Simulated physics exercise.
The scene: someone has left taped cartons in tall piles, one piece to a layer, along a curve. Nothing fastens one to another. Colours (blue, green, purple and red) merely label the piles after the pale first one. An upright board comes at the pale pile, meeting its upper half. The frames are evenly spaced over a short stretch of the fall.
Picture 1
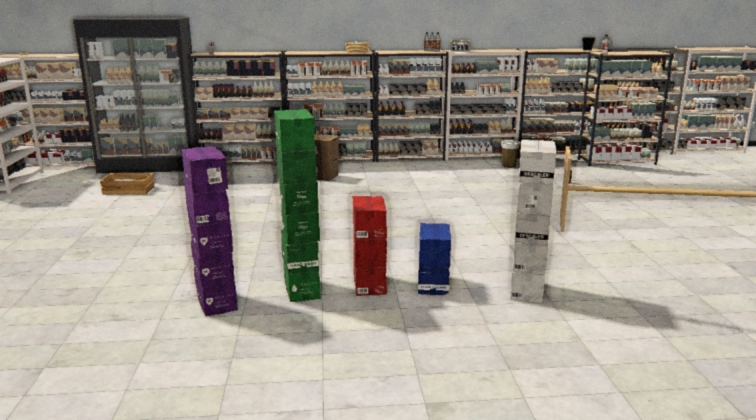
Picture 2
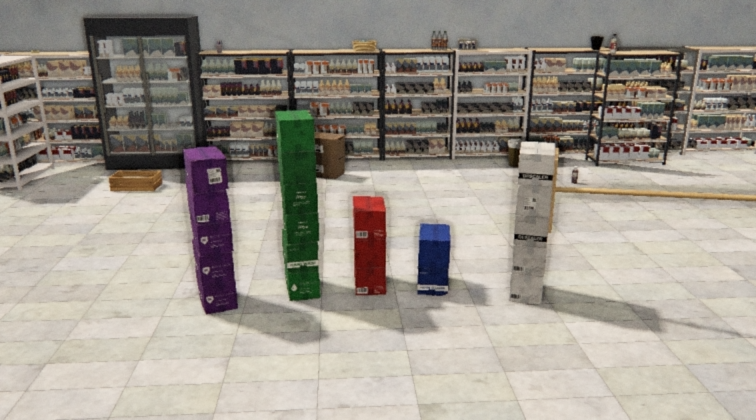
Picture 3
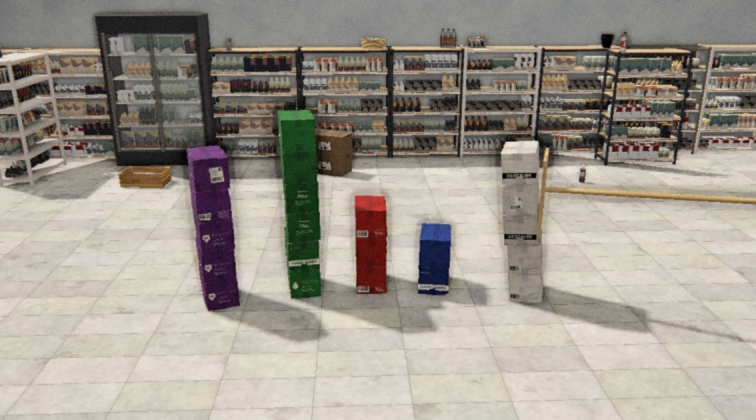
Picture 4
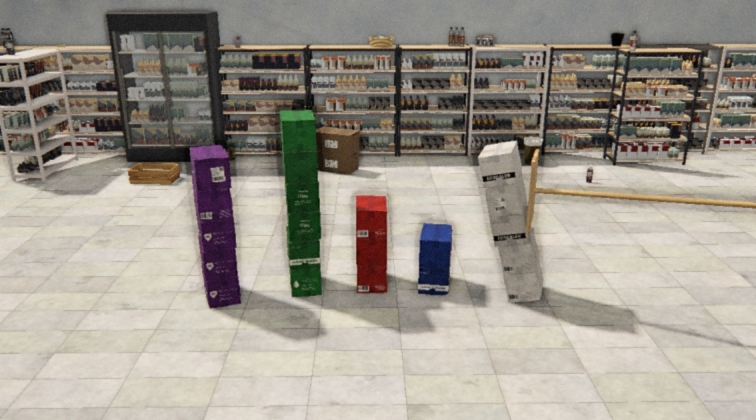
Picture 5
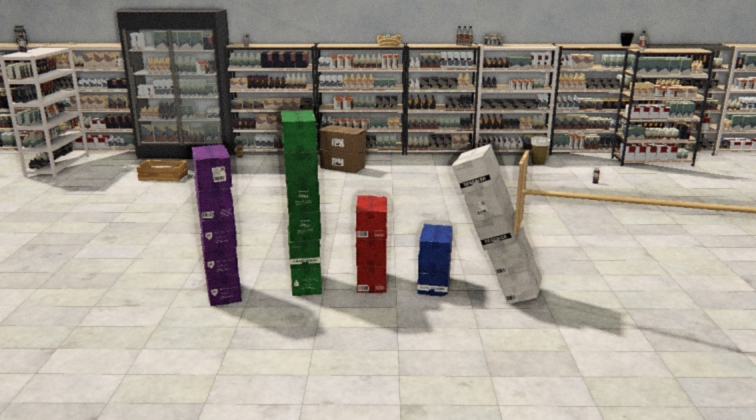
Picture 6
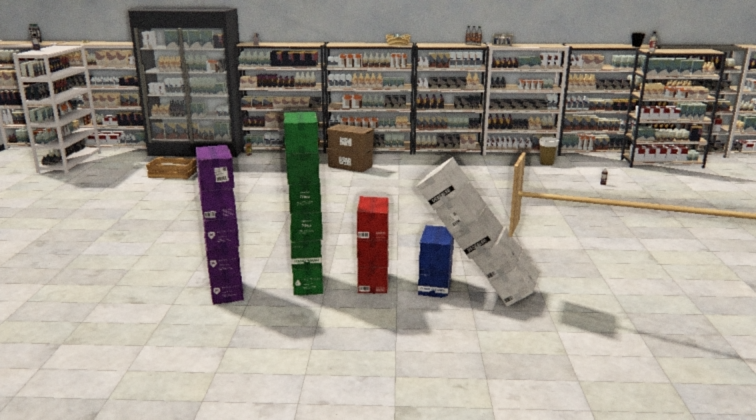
A pale pile of boxes leaned further and further left toward a short blue one as an upright board pushed its upper half from the right, while the purple, green and red piles stayed standing.
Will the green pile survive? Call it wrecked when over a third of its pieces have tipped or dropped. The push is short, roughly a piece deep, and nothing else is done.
The green pile is left standing.
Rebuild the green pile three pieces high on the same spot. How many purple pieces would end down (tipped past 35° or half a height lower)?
By colour: Purple 0.
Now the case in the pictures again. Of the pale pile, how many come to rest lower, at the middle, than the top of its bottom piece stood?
The count is 3.
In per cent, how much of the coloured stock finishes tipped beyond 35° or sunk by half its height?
Near 10 in a hundred.
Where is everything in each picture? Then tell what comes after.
In the first picture (places mark the middle of the side facing us; the camera moves round a little), board (567, 186) not yet touching; top green carton (298, 135); top blue carton (435, 254); the rest undisturbed.
The second picture shows board (554, 187) pushing; top green carton (298, 136).
The third picture shows board (543, 188) pushing, top of the pale pile leaning a little; top green carton (299, 136); the rest undisturbed.
The fourth picture shows board (531, 189) pushing, top of the pale pile leaning a little; top green carton (300, 136); the rest undisturbed.
The fifth picture shows board (519, 190) pushing, top of the pale pile leaning clearly; top green carton (300, 137); the rest undisturbed.
The sixth picture shows board (514, 192) stopped, top of the pale pile leaning well over; top green carton (302, 138); top red carton (372, 227); the rest undisturbed.
Soon after the last picture, 5 of the pale pile down; none of the 6 green cartons down (0 of 16 in all colours); top green carton unmoved.
A little later, 5 of the pale pile down; none of the 6 green cartons down (0 of 16 in all colours); top green carton unmoved; top blue carton shifted a little.
Later still, 5 of the pale pile down; none of the 6 green cartons down (0 of 16 in all colours); top green carton unmoved; top red carton leaning clearly.
After that, 5 of the pale pile down; none of the 6 green cartons down (2 of 16 in all colours); top green carton unmoved; top red carton on its side.
At rest, 5 of the pale pile down; none of the 6 green cartons down (2 of 16 in all colours); top green carton unmoved; top red carton on its side. As the last picture would show them, middles, top green carton near (301, 132), top red carton near (340, 275).
